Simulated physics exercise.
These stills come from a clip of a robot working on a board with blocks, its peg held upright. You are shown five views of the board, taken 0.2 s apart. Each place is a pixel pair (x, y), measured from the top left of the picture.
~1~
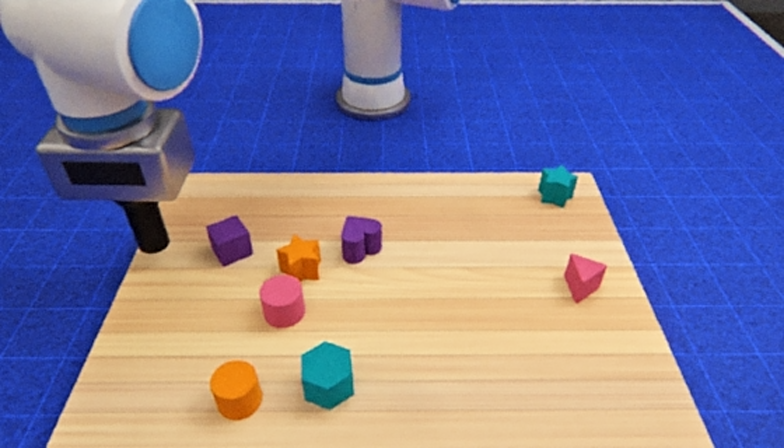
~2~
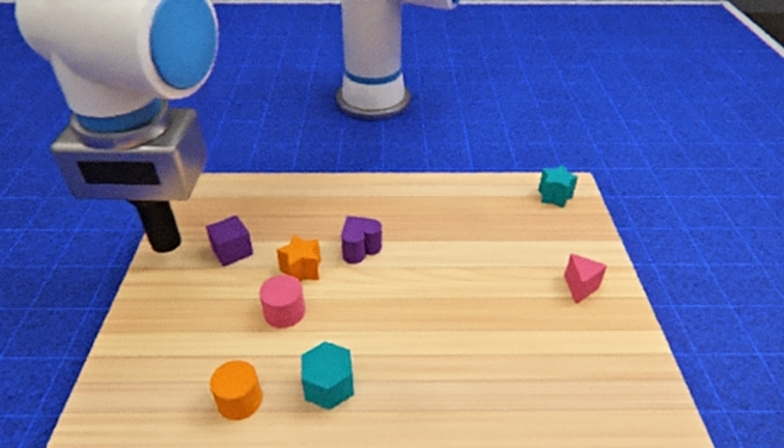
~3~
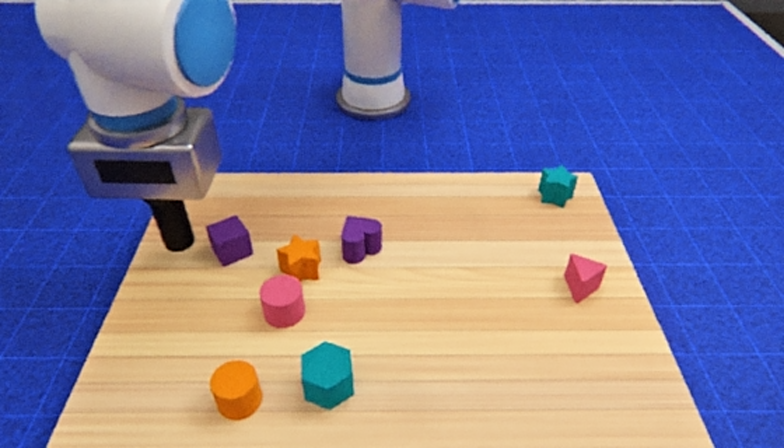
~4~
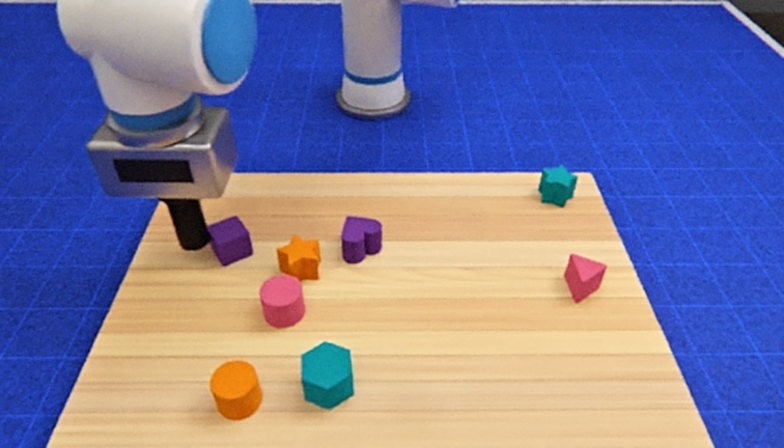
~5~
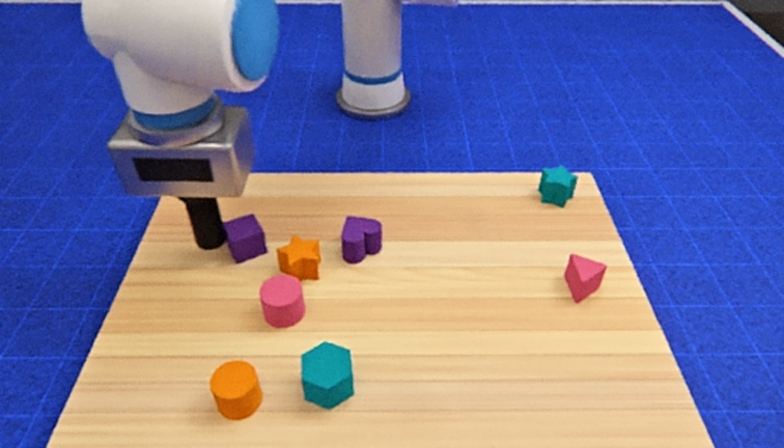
A robot arm slid its black peg slowly to the right along the wooden board and nudged the purple square block slightly right, toward the orange star, while the other blocks stayed still.
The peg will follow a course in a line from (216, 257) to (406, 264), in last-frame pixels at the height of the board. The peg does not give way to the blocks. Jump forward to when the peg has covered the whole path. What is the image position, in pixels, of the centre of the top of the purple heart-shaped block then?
I'd expect the centre of its top face to be at (393, 220).
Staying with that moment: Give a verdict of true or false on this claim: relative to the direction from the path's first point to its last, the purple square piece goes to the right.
Verdict: False.
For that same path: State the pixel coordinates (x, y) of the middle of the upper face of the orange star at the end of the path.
At the end it should sit near (335, 261).
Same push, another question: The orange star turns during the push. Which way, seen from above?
Twists clockwise.
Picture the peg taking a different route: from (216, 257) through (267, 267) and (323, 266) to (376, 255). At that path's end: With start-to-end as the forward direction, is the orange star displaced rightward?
Yes, that is how it ends up.
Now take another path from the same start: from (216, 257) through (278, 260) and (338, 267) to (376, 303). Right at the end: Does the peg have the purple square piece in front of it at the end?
I'd say no.
The first path, step by step. One third of the way, peg (277, 243); purple square piece (292, 217), turned 45° anticlockwise.
Two thirds of the way, peg (341, 245); purple square piece (295, 216), turned 55° anticlockwise; orange star (333, 260), turned 65° clockwise; purple heart-shaped block (369, 225), turned 15° anticlockwise.
At the end, peg (406, 248); purple square piece (295, 216), turned 55° anticlockwise; pink cylinder not moved; orange star (335, 261), turned 75° clockwise; purple heart-shaped block (393, 220), turned 90° anticlockwise.
